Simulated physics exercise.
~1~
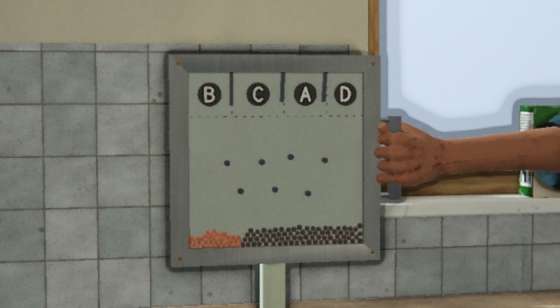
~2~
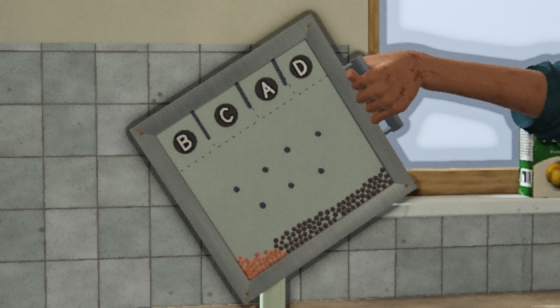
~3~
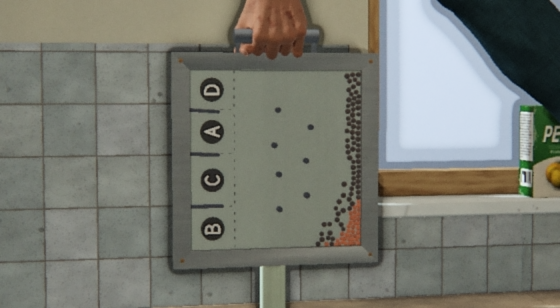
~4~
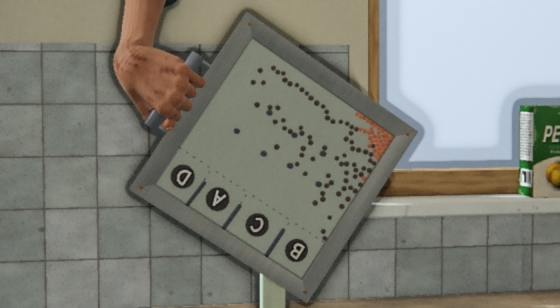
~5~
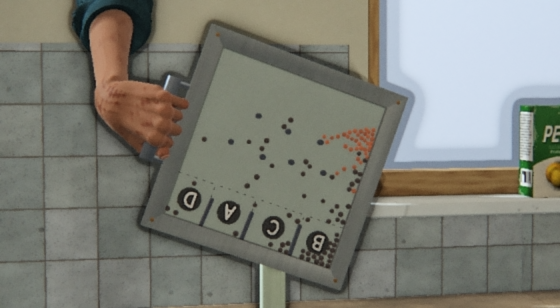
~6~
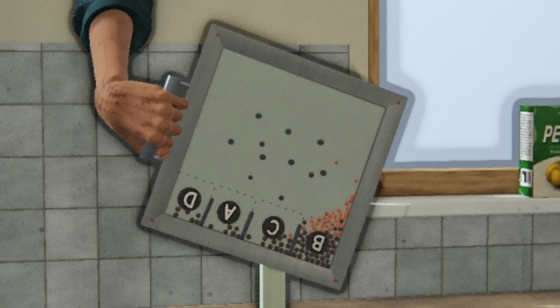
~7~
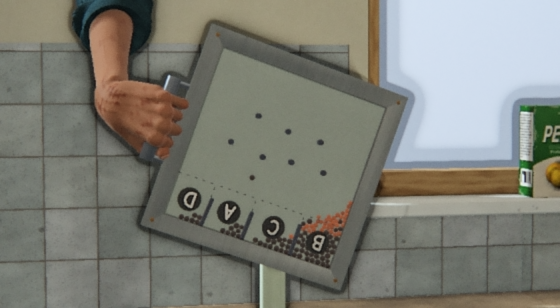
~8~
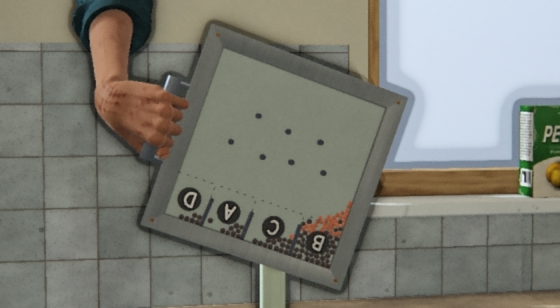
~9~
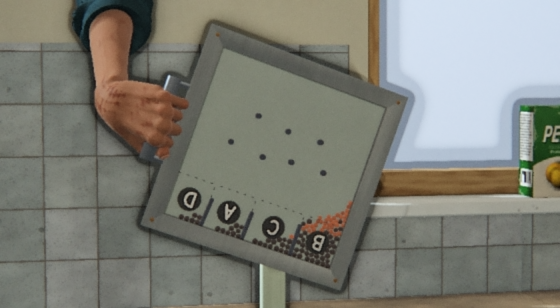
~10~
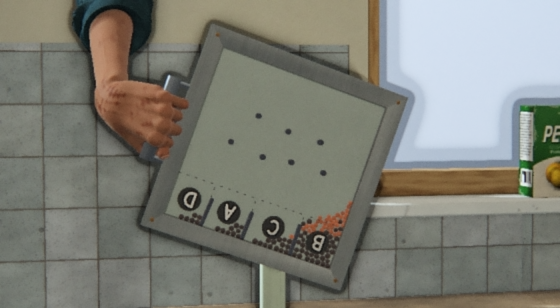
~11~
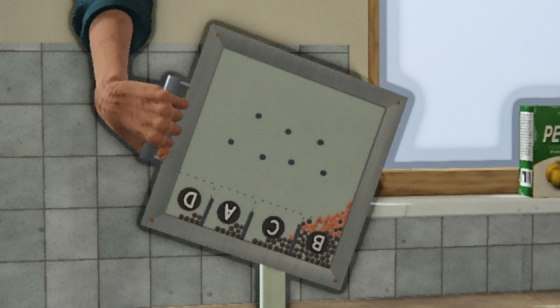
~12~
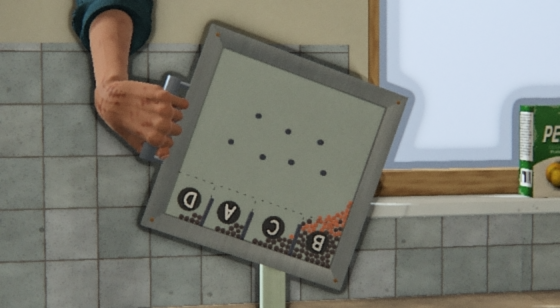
At first, a square, clear-faced box stands upright before a tiled wall, its lettered pockets along the top and dark pellets heaped on the bottom, with smaller orange ones at the left. A hand grips the handle on the right side and turns the box anticlockwise, and the pellets slide toward the lower corner. The hand carries the handle over the top and down the left, and the pellets spill past the pegs toward the now inverted letters. The box stops tilted, nearly upside down, while the last pellets drop. They settle unevenly, piled deepest around B, where most orange ones rest.
